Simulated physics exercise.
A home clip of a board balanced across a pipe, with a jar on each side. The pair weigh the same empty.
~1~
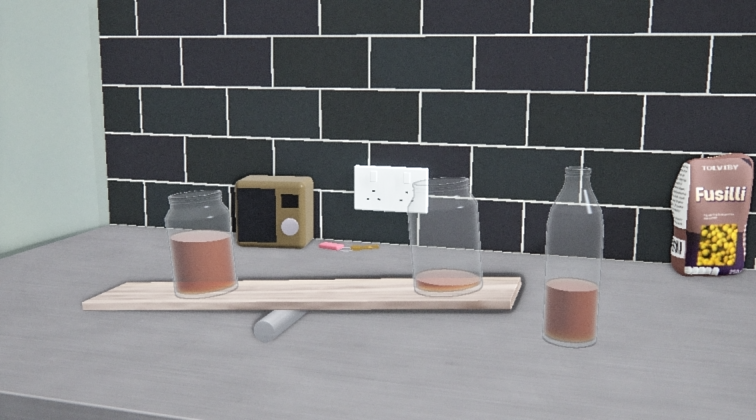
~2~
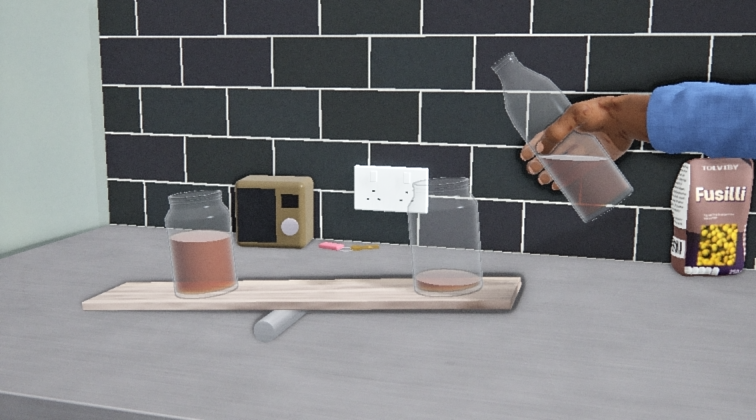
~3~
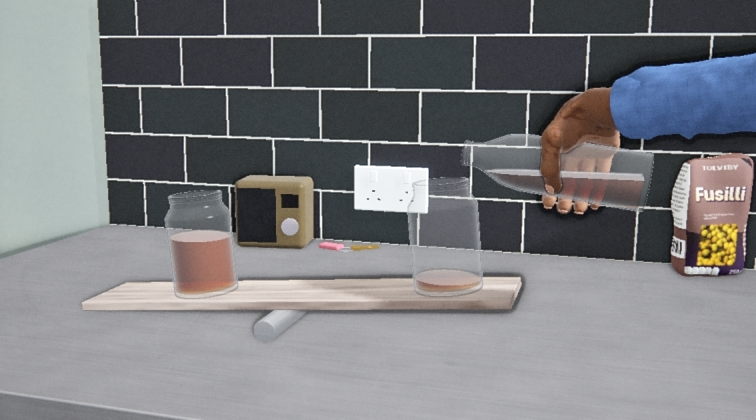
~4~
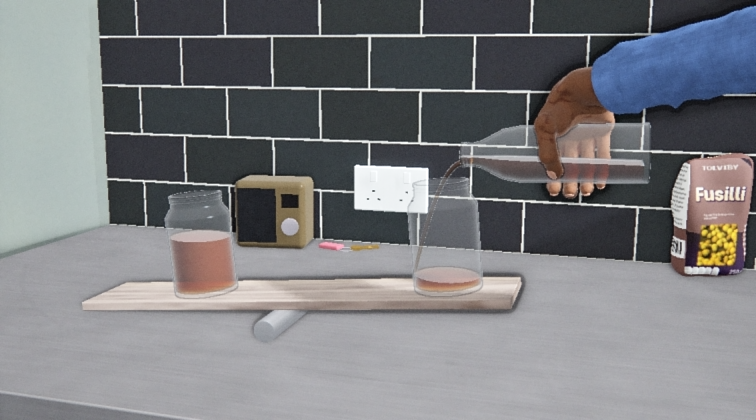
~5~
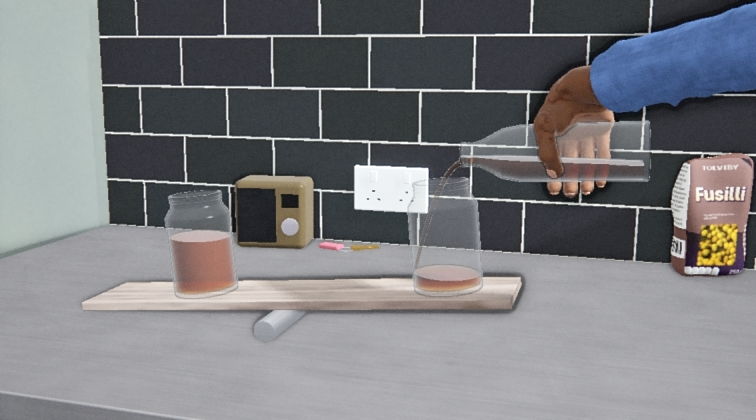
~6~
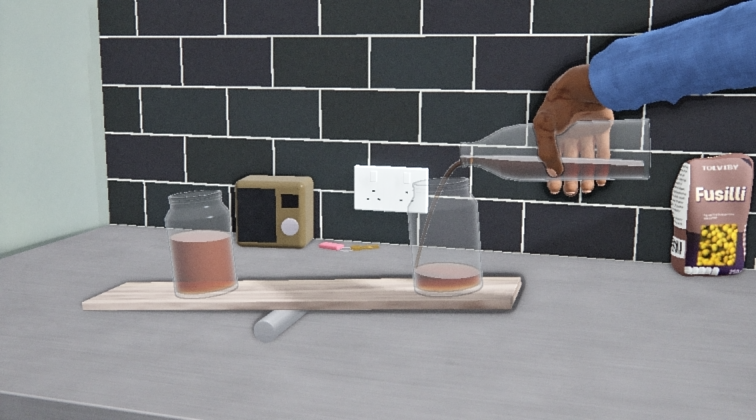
A hand in a blue sleeve lifted the clear bottle, tilted it sideways and poured a thin stream of brownish liquid into the nearly empty right jar, while the board on the pipe barely moved.
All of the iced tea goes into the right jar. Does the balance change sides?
In the end the board swings over.
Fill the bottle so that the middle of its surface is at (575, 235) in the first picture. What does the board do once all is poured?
My call: Swings across.
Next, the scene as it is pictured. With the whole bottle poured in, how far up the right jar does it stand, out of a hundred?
Close to 35 %.
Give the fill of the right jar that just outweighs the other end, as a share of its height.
Close to 20 %.
Shortly, the right jar is about a quarter full; the board has swung over, and that end is down.
Then, the right jar is about a third full; the board has swung over, and that end is down.
At the finish, the right jar is about a third full; the board has swung over, and that end is down.
